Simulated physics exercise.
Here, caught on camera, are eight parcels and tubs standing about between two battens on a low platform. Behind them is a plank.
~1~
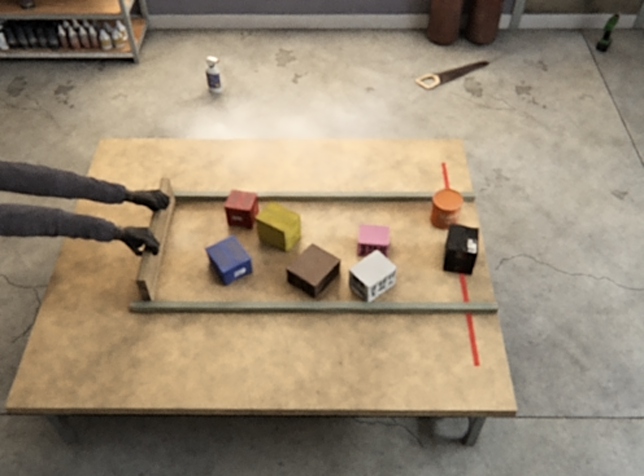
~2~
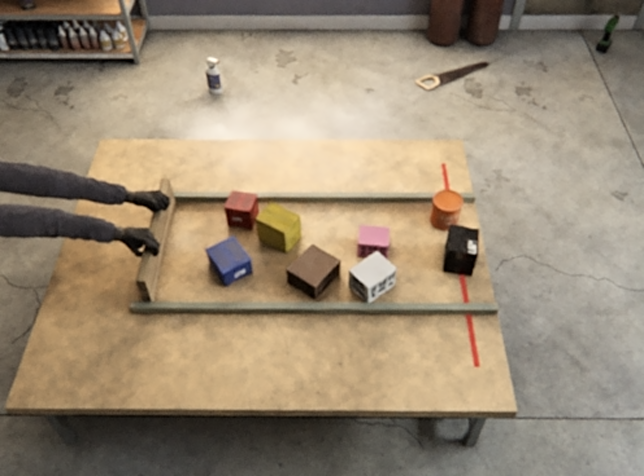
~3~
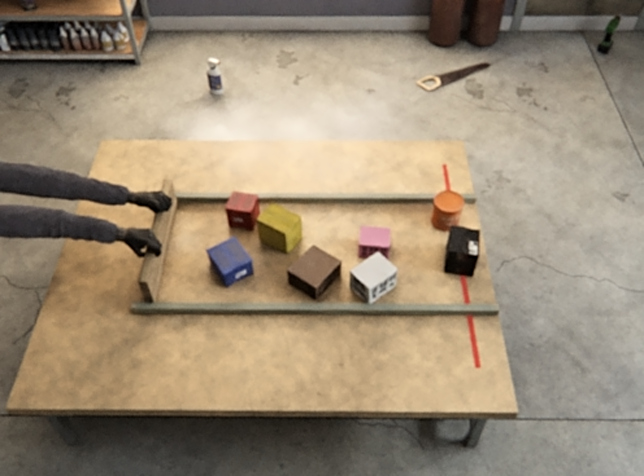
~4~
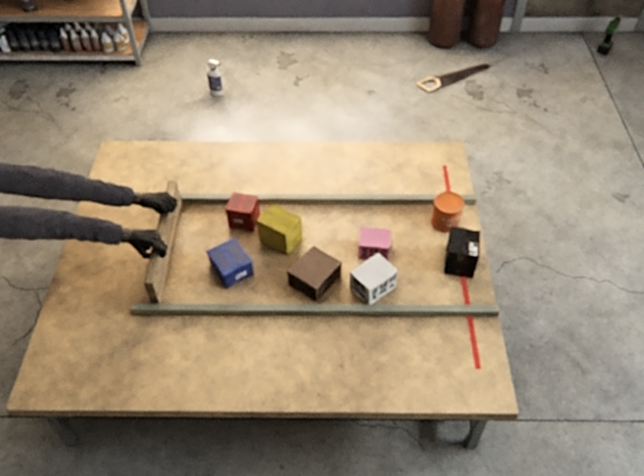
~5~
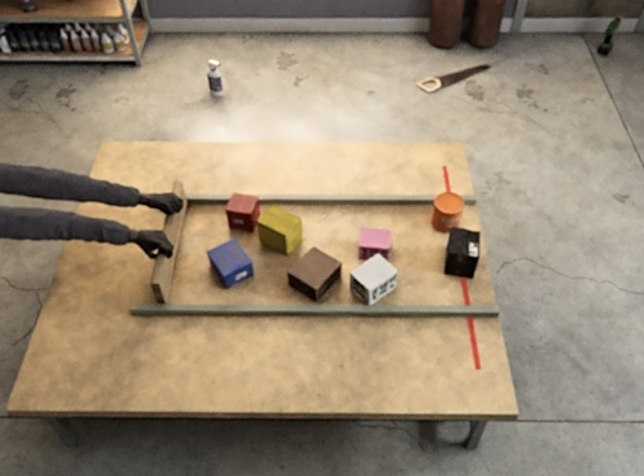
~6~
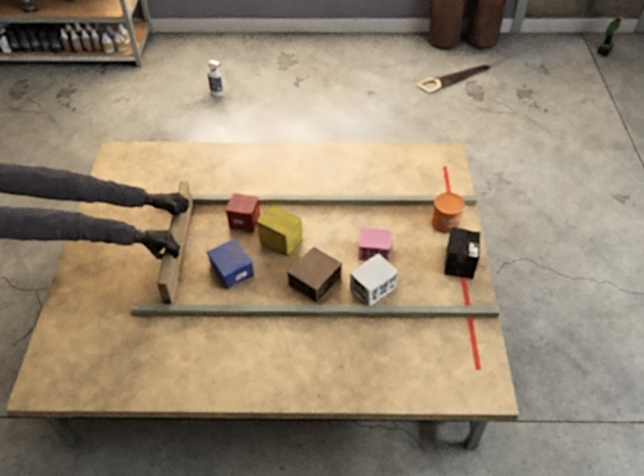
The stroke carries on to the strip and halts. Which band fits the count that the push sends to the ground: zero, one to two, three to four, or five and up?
The band is five and up.
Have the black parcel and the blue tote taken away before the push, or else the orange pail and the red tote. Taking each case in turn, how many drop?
3 in the first case and 4 in the second.
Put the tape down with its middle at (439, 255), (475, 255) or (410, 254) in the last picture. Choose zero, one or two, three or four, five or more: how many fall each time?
In the order of the places given: 3 or 4; 5 or more; either one or two.
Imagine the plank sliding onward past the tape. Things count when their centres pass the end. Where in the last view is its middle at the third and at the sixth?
Near (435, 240) first, near (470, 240) second.
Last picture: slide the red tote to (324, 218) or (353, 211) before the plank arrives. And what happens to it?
Lab note: Red tote, try one rests in place; try two rests in place.
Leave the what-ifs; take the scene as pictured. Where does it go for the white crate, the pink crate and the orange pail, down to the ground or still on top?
By the finish the white crate has gone over, the pink crate has gone over, the orange pail has gone over.
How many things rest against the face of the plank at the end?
The count in contact is 3.
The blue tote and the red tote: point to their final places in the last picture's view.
Near (481, 273) and (468, 210).
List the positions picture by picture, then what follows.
Black parcel (461, 249); orange pail (446, 209); pink crate (373, 241); plank (157, 238); tape (458, 251), in the first frame.
Orange pail (446, 210); yellow box (279, 228), in the second frame.
Pink crate (374, 243); red tote (243, 211), in the third frame.
Black parcel (462, 252); brown crate (315, 273), in the fourth frame.
Orange pail (447, 213); plank (171, 241), in the fifth frame.
Black parcel (462, 253); orange pail (447, 213); pink crate (375, 245); plank (177, 241); tape (460, 255), in the sixth frame.
Soon after, none off yet; black parcel at rest near (462, 253); orange pail at rest near (447, 213); pink crate at rest near (375, 245).
Then, none off yet; black parcel at rest near (462, 253); orange pail at rest near (447, 213); pink crate moved about its own width near (407, 243).
By the end, the number that fall off is five or more; fallen, brown crate, white crate, pink crate, orange pail and black parcel.
